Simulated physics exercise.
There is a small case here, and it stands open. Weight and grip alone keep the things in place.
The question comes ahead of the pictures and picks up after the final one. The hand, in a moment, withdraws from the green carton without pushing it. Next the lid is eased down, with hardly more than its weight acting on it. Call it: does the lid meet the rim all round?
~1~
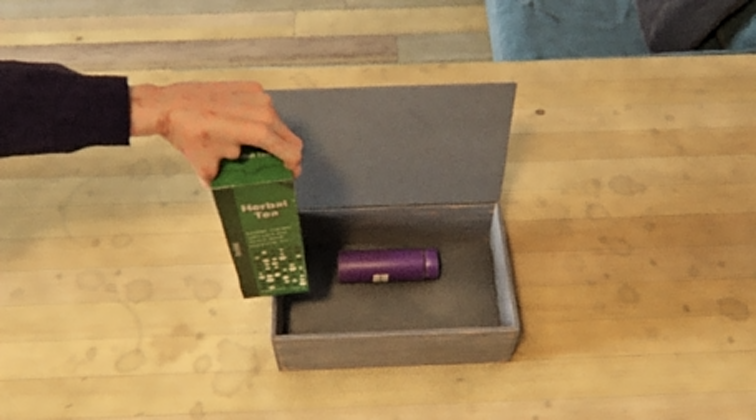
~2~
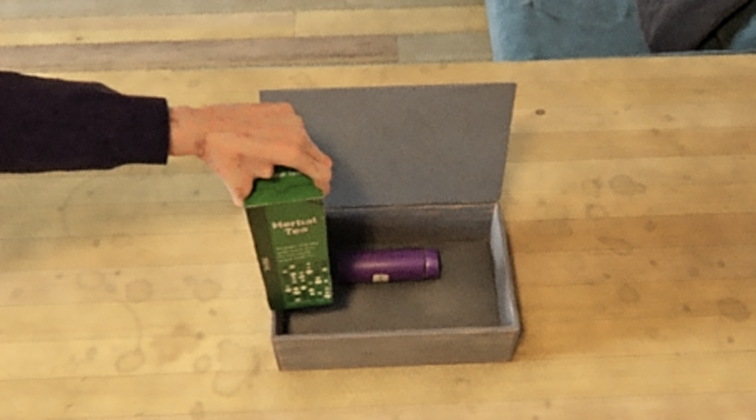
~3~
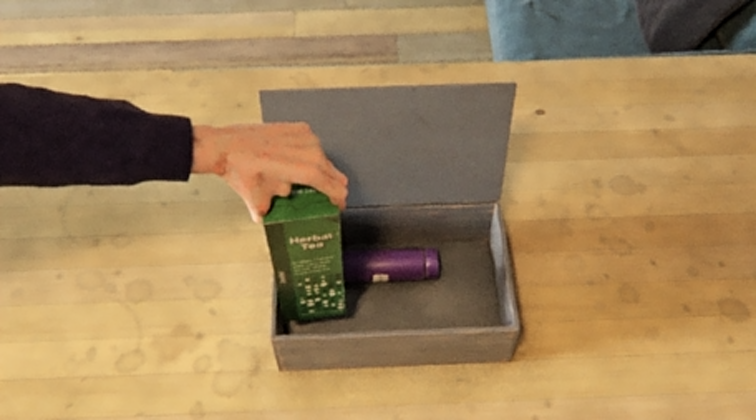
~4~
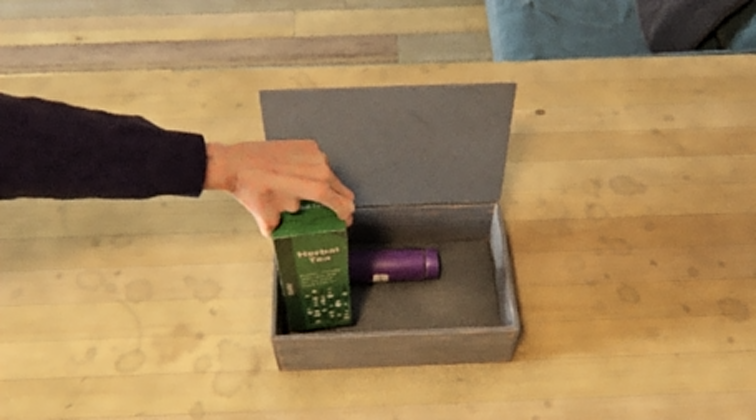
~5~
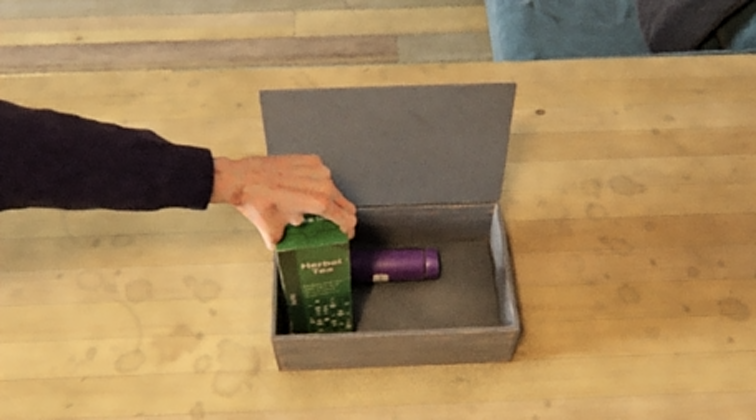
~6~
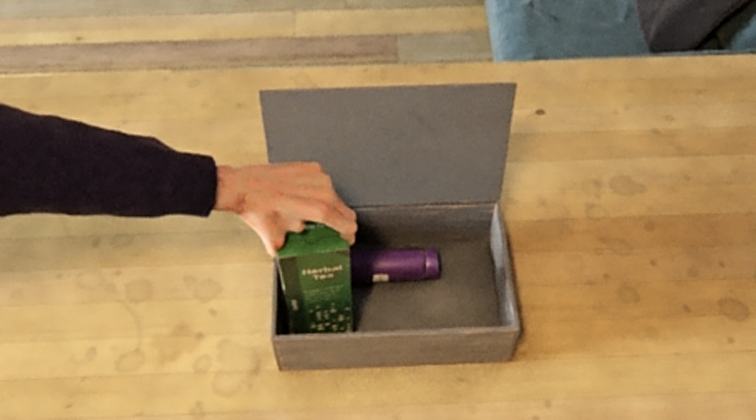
No, the lid is held open.
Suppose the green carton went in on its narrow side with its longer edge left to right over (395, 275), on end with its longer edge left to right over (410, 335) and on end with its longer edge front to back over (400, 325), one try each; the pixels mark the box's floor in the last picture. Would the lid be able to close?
With the first placement it closes properly, with the second it doesn't close, and with the third it doesn't close.
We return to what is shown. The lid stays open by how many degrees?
Around 55 degrees.
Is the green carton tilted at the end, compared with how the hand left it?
Simply put, it remains unturned.
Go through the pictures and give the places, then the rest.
In the first picture, still above its spot; green carton (264, 226); purple shaker (388, 265).
In the second picture, still above its spot; green carton (291, 241); purple shaker (388, 265).
In the third picture, still above its spot; green carton (307, 255); purple shaker (388, 265).
In the fourth picture, still above its spot; green carton (314, 267); purple shaker (388, 265).
In the fifth picture, still above its spot; green carton (317, 278); purple shaker (388, 265).
In the sixth picture, put in, still held; green carton (317, 283); purple shaker (388, 265).
Then, 1.40 s past the last view, lid 72° above the rim.
Then, 3.00 s past the last view, lid 54° above the rim.
Finally, lid 54° above the rim; both still in place. Final places as the last picture's camera would see them, green carton near (317, 283).
